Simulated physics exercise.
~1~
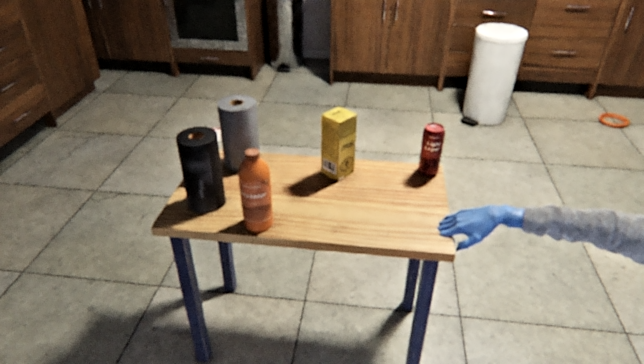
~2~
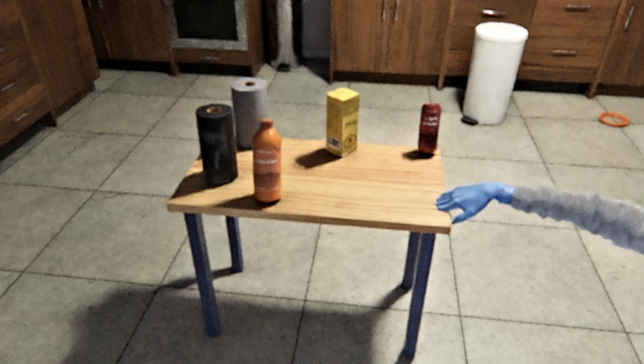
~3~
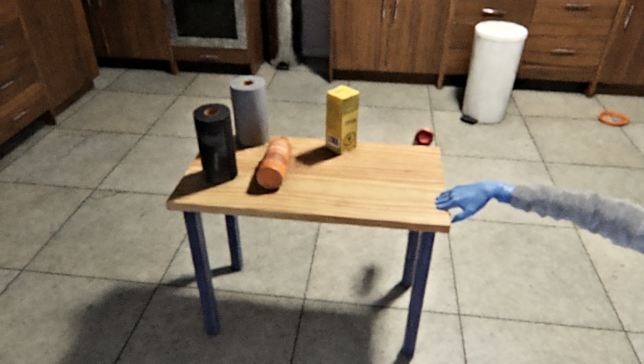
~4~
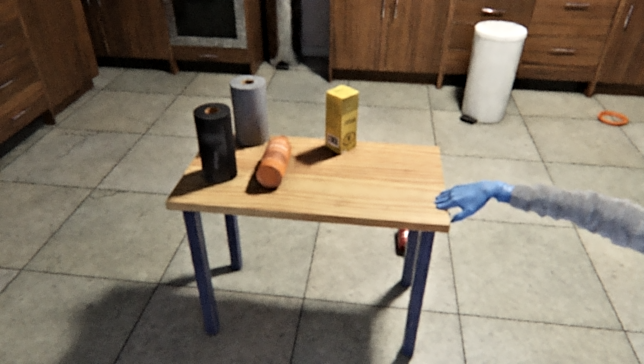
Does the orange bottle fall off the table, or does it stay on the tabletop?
The orange bottle stays on the tabletop, though it topples onto its side.
